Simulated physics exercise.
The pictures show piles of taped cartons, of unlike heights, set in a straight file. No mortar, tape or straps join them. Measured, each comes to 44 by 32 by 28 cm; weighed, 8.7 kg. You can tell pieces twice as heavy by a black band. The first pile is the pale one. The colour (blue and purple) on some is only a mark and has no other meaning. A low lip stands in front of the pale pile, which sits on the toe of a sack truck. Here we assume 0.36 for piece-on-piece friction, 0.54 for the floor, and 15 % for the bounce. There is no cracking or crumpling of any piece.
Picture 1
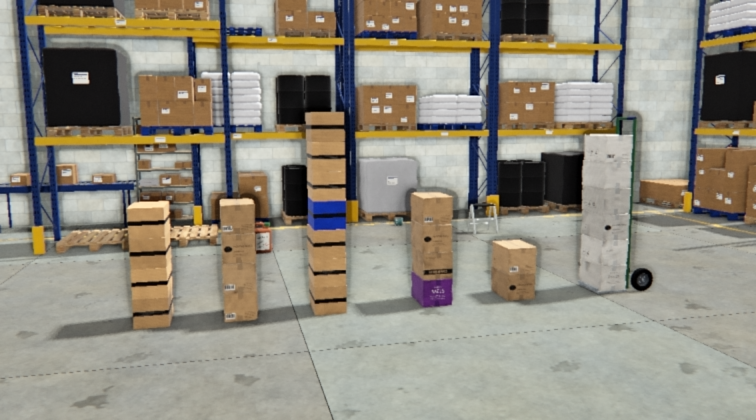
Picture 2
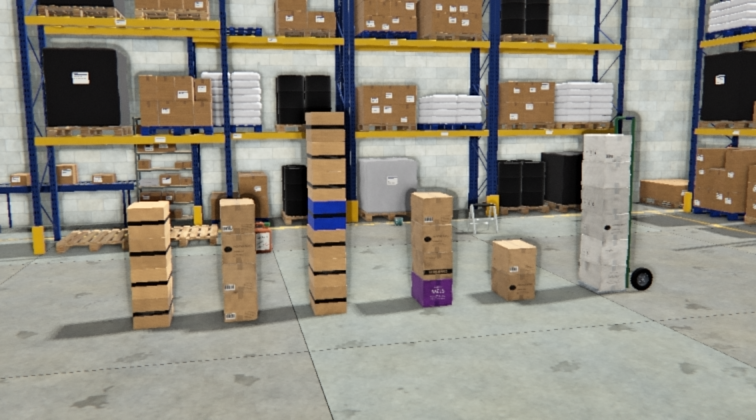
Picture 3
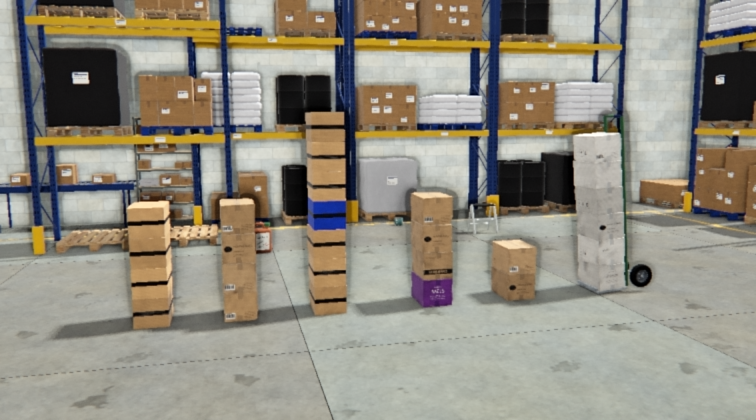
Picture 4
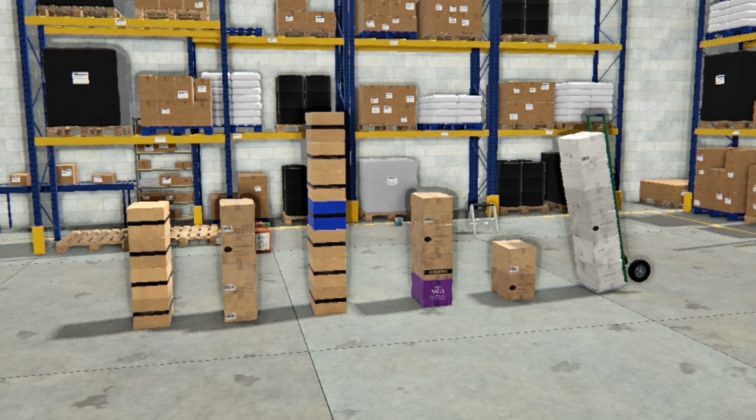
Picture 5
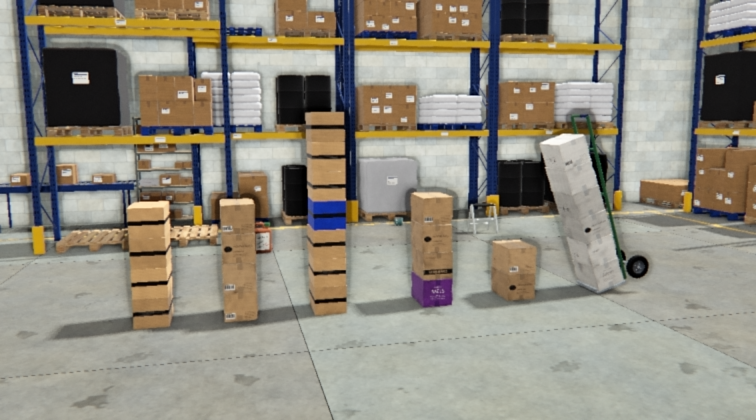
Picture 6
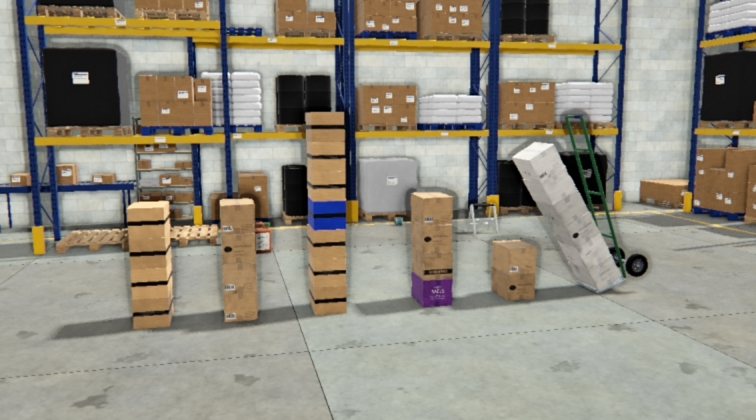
In the video, cartons stand in a row of uneven stacks in a warehouse while a green hand truck at the right tilts leftward, and the tall pale stack on it leans left with it, then further than the truck's frame.
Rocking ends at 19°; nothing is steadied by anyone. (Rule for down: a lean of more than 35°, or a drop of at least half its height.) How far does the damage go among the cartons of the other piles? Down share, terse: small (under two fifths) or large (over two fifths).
Small.
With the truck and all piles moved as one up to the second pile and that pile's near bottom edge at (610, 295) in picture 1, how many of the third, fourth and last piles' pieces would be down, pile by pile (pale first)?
Third 0, fourth 0, last 0.
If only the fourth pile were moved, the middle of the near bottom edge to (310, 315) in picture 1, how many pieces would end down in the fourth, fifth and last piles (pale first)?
Pile tally - fourth: 0, fifth: 0, last: 0.
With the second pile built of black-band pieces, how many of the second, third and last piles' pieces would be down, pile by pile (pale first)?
Down per pile - second: 0, third: 3, last: 0.
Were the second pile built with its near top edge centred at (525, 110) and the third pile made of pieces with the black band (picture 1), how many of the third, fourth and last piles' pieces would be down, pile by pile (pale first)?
Down by pile: Third 4, fourth 7, last 4.
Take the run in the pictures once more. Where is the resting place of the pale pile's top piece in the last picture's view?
In the last view it ends up close to (463, 285).
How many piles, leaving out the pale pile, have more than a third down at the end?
The number of such piles is 1.
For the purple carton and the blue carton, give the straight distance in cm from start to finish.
Approx. distance from start in cm - purple 0, blue 0.
Then, 0.12 s later than the last frame, 6 of the pale pile down; none of the 21 other cartons down.
Then, 0.76 s later than the last frame, 6 of the pale pile down; none of the 21 other cartons down, 5 disturbed; purple carton tilted 5°.
Then, 1.46 s later than the last frame, 6 of the pale pile down; 3 of the 21 other cartons down.
When it is over, 6 of the pale pile down; 3 of the 21 other cartons down; blue carton unmoved; purple carton unmoved. That is 14 per cent. In pixels of the last frame, middles, blue carton near (325, 212), purple carton near (432, 288).
